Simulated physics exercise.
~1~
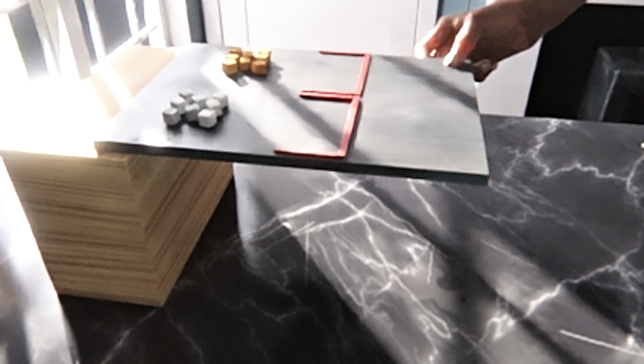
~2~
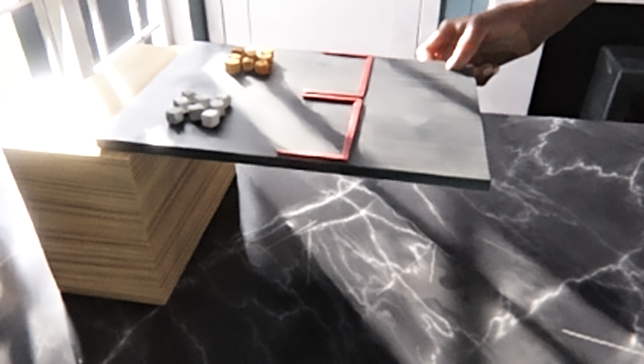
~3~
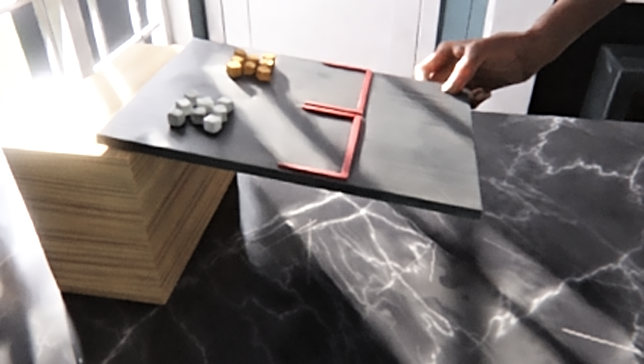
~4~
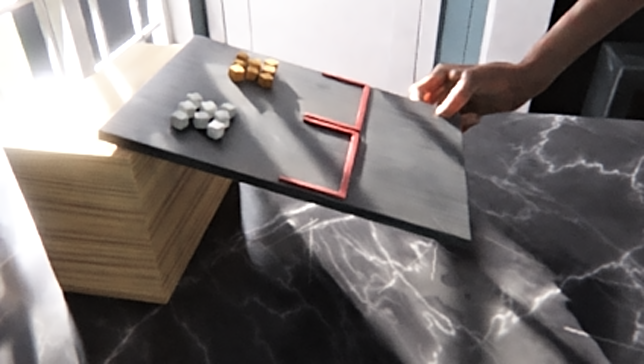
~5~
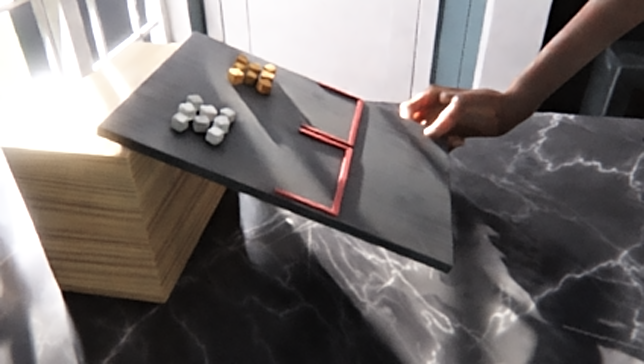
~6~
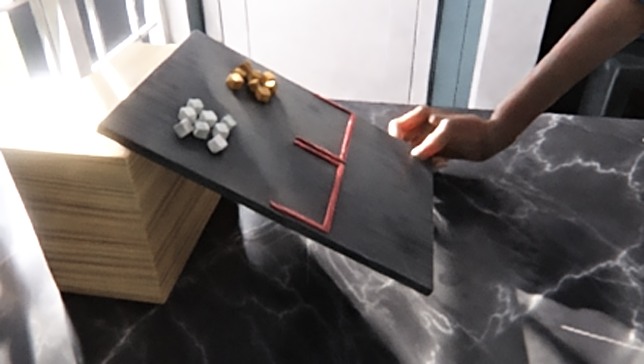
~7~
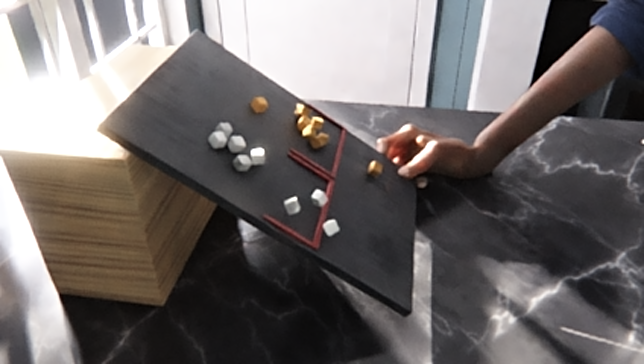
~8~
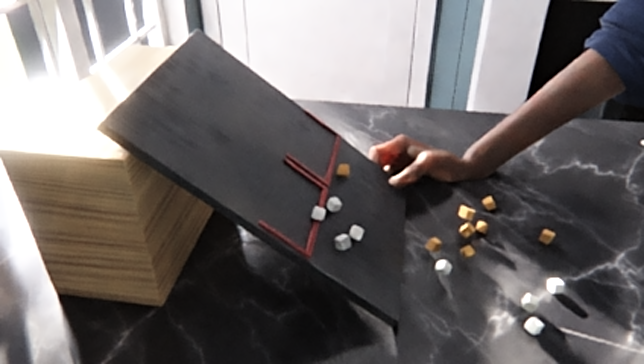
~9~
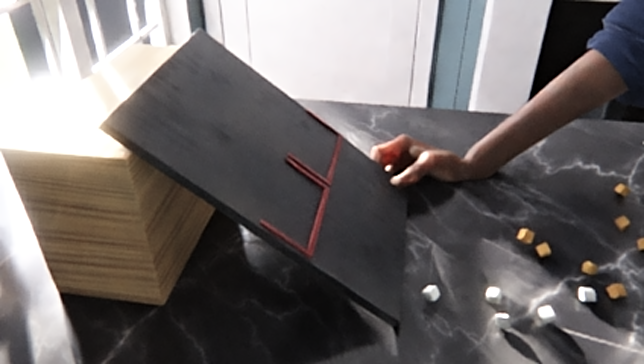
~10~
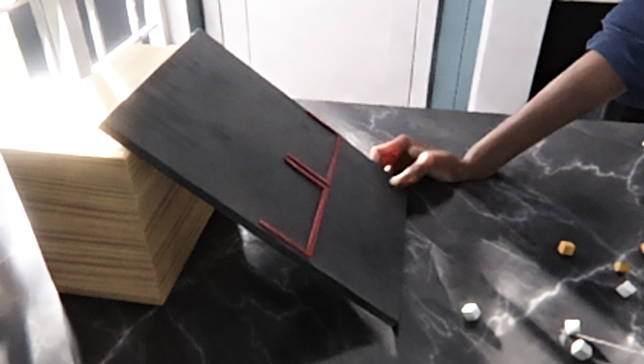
The video shows a hand lowering the right end of a dark board propped on a wooden block until it slopes steeply, and the white and gold pieces slide and tumble past the red strips onto the marbled counter, scattering to the right and leaving the board bare.
